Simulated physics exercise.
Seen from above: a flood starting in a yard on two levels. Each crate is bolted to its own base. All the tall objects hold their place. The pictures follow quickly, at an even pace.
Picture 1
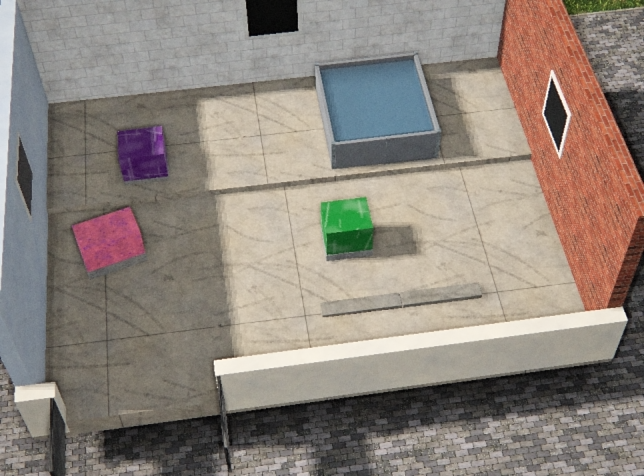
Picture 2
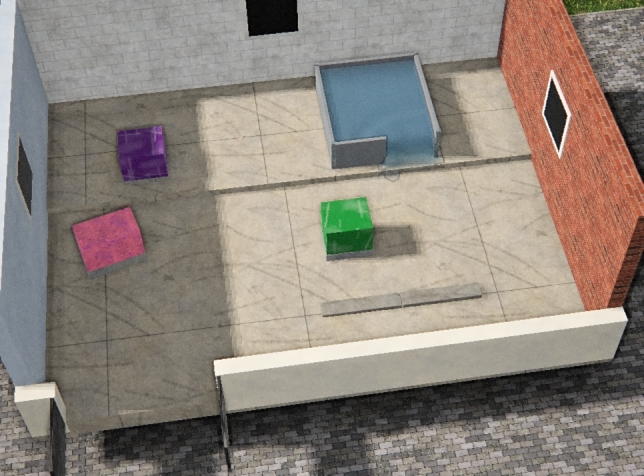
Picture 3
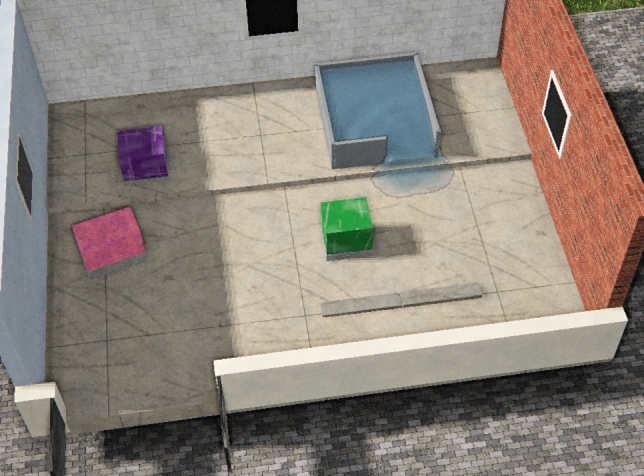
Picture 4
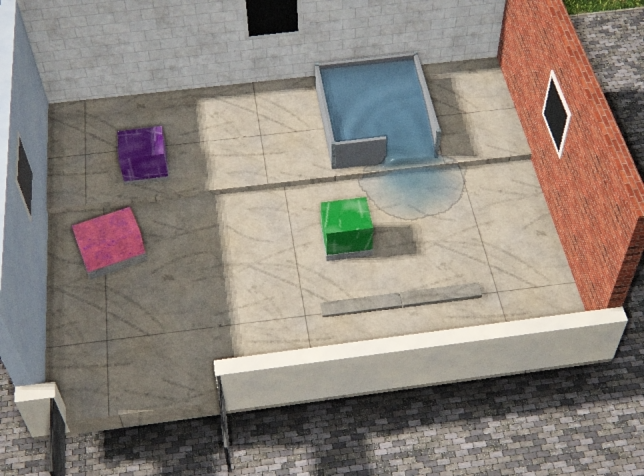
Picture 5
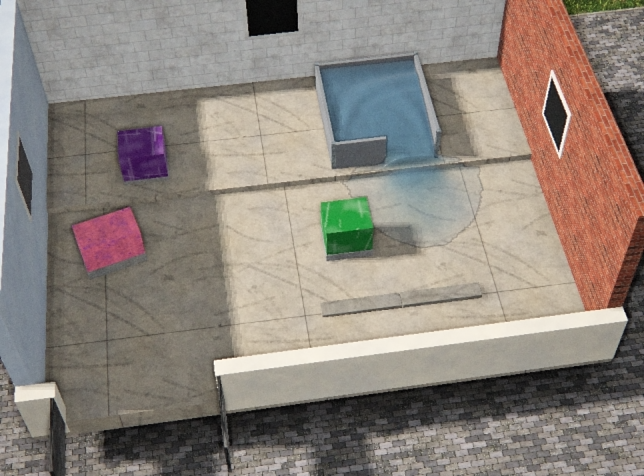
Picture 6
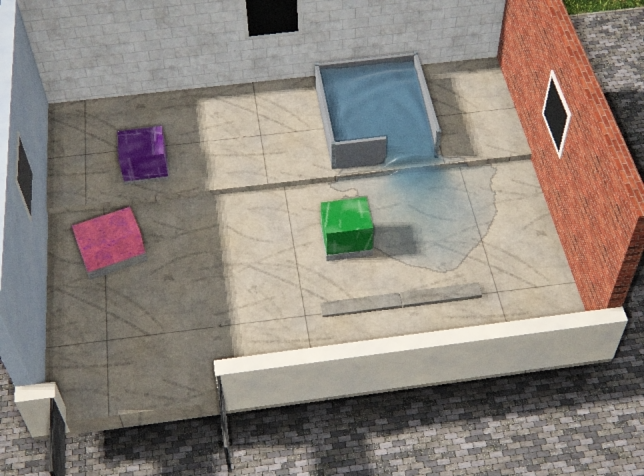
Water poured out through a gap in the front of the gray tank, spilled over the low step and spread across the lower paving beside the green block, while the blocks stayed put.
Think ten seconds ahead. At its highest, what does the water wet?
One by one: The green crate escapes dry; the pink crate escapes dry; the purple crate escapes dry.
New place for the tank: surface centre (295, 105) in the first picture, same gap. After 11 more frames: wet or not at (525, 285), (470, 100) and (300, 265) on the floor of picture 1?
As listed: Covered, dry, under water.
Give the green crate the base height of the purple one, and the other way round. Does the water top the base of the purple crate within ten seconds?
The purple one escapes it.
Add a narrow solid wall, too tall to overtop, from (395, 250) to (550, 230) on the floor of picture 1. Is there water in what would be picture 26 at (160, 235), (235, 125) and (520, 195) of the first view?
In turn: No water, free of water, flooded.
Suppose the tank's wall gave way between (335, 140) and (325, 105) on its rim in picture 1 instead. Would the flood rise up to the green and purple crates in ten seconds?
One by one: Green crate escapes it; purple crate ends up wet.
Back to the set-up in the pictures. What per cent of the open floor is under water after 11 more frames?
Near 25 in a hundred.
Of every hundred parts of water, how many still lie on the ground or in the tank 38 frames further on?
I make it 100 per cent.
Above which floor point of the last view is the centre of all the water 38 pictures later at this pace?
Close to (416, 240).
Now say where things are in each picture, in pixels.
In the first picture, still water in the water tank at (376, 100).
In the second picture, the front is at (439, 161), out from the gap at (410, 151).
In the third picture, the front is at (387, 191), out from the gap at (410, 152).
In the fourth picture, water pours out at (410, 152) and has run to (404, 215).
In the fifth picture, water pours out at (410, 152) and has run to (441, 240).
In the sixth picture, water pours out at (410, 152) and has run to (451, 263).
A moment on, water covers 20 % of the floor; the green crate water round its plinth, the pink crate not reached, the purple crate not reached.
Next, water covers 25 % of the floor; the green crate water round its plinth, the pink crate not reached, the purple crate not reached.
Then, water covers 30 % of the floor; the green crate water round its plinth, the pink crate not reached, the purple crate not reached.
Later, water covers 45 % of the floor; the green crate water round its plinth, the pink crate not reached, the purple crate not reached.
In the end, water covers 65 % of the floor; the green crate stayed above the water, the pink crate stayed above the water, the purple crate stayed above the water.
